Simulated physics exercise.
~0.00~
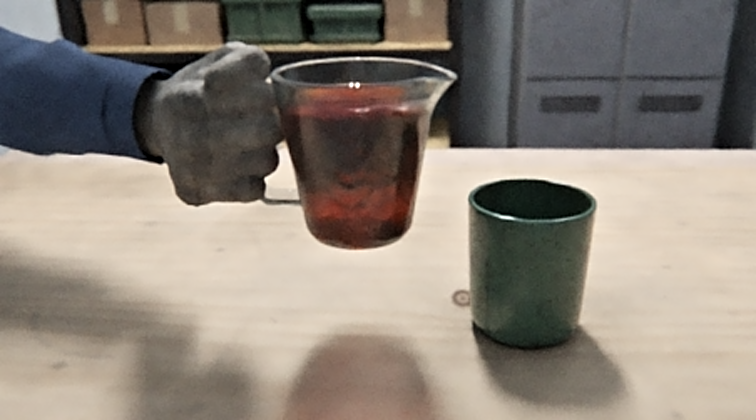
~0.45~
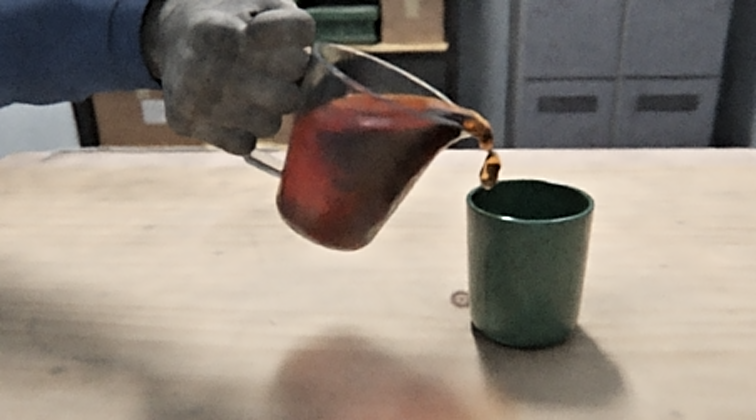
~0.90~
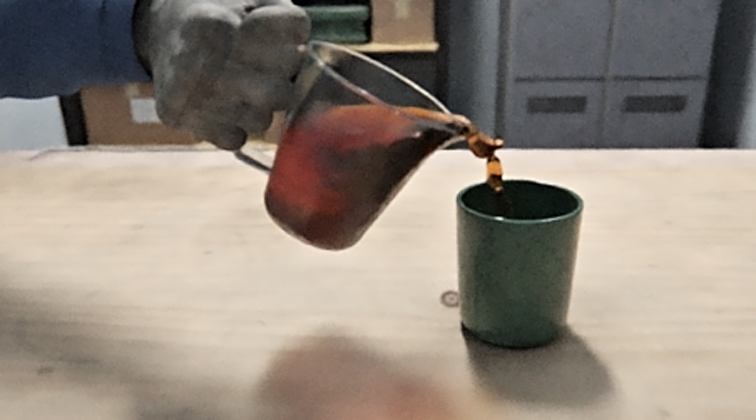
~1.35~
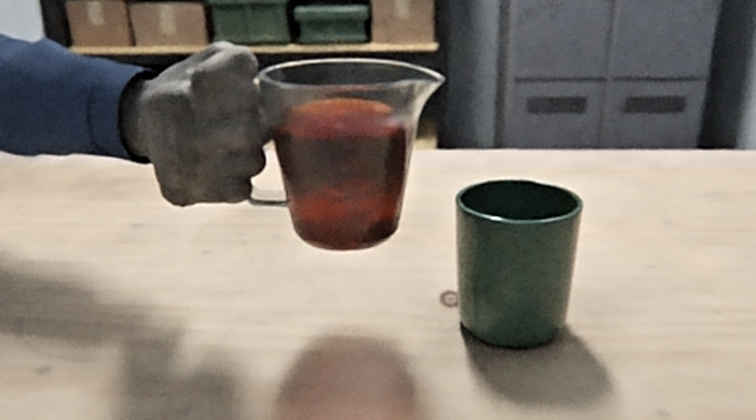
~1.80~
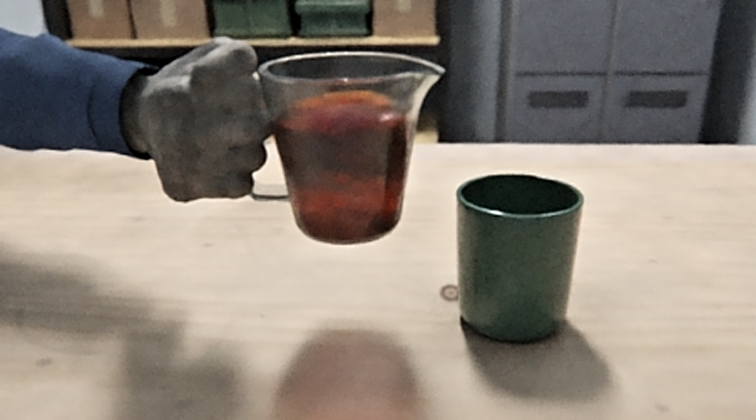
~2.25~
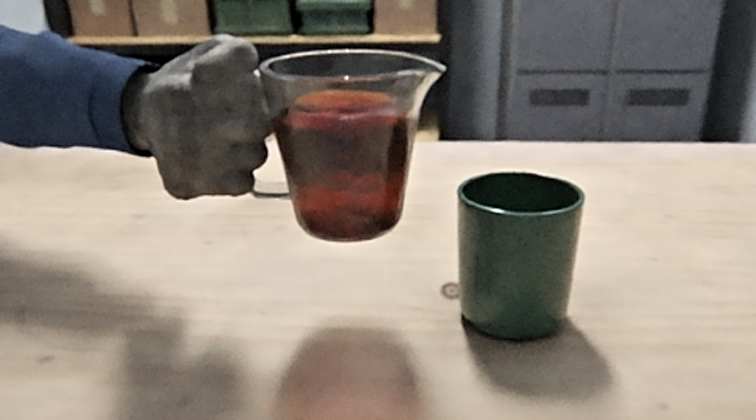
A gray-gloved hand in a blue sleeve held a clear glass jug of reddish tea beside a green mug on a wooden table, tipped it right to pour a thin stream into the mug, then brought it back level, still holding plenty of tea.
